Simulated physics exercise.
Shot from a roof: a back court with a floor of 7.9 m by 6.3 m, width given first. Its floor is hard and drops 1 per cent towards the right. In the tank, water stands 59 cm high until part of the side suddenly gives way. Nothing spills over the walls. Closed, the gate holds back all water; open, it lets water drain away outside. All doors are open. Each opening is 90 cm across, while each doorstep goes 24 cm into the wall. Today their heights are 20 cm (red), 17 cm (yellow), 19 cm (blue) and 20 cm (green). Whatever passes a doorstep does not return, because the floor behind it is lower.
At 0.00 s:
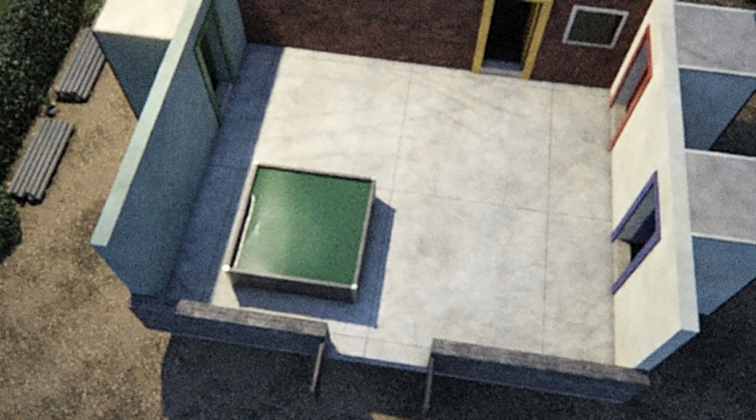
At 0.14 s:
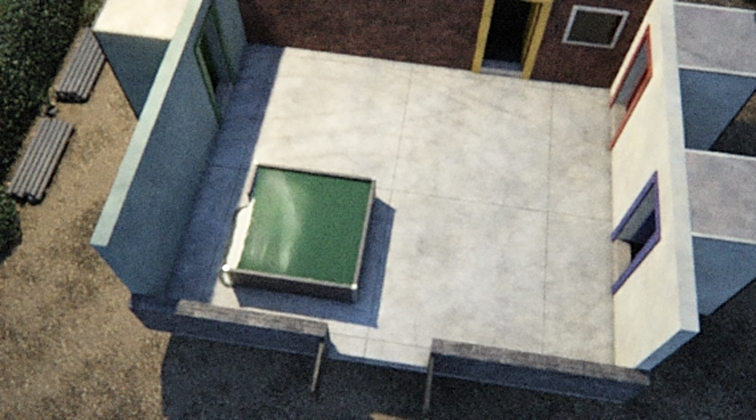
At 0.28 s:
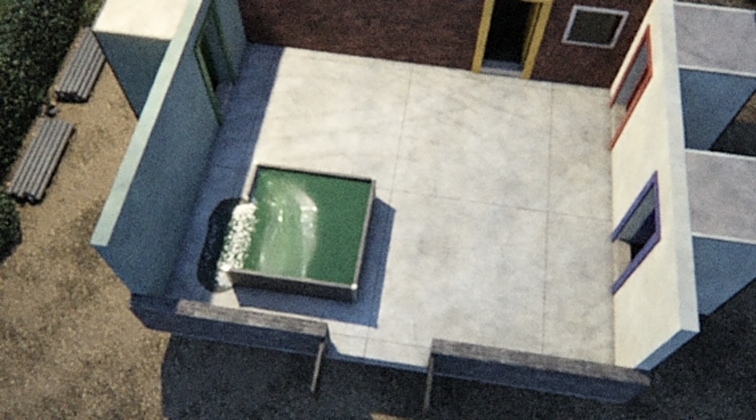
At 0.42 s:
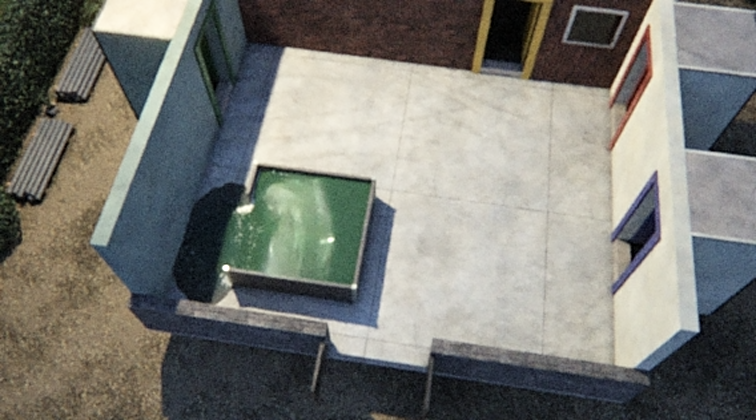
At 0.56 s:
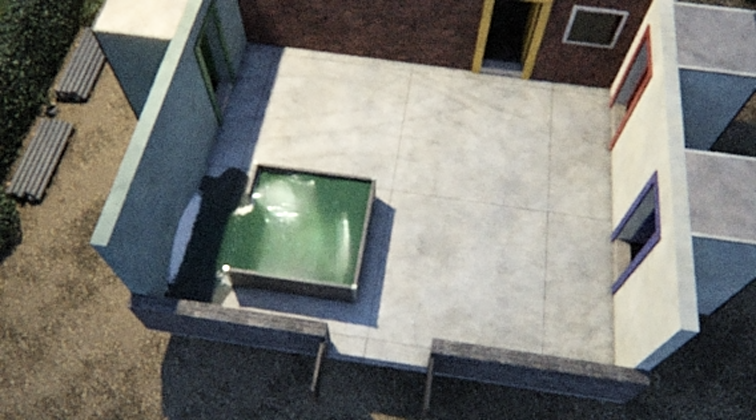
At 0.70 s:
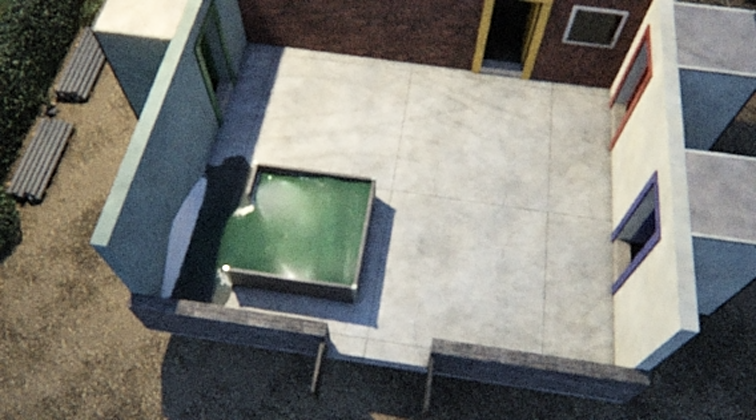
Water pouring through a gap in the left side of a green tank, spreading across the pale courtyard floor beside it.
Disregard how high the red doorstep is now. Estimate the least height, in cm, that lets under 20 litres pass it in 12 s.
I would say 9 cm.
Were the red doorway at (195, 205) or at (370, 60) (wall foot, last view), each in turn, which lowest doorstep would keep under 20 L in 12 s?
In turn: Roughly 33 cm, roughly 6.5 cm.
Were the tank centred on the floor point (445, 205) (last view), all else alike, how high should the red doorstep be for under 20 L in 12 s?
A height near 7.5 cm.
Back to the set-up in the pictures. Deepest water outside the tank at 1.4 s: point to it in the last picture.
(160, 311).
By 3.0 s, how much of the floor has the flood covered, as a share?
Wet: Close to 35 %.
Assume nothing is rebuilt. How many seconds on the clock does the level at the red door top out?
It peaks around 7.0 s.
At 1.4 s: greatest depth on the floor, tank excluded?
About 59 cm.
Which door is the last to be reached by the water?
Coming last is the red one.
After 1.4 s water covers 10 % of the floor, deepest (59 cm) near (160, 311); it has not reached the red door.
After 3.0 s water covers 35 % of the floor, deepest (32 cm) near (160, 311); it has not reached the red door.
After 12.0 s water covers 90 % of the floor, deepest (10 cm) near (606, 301); 10 cm at the red door, 0 litres in over its 20 cm doorstep.
At the red door as built, the water arrived by 6.3 s and peaked near 13 cm at 7.2 s.
Run again over the same 12 s with other heights there, 33 litres in over 8 cm, 3 litres over 11 cm. The limit of 20 litres is kept from about 9 cm up.
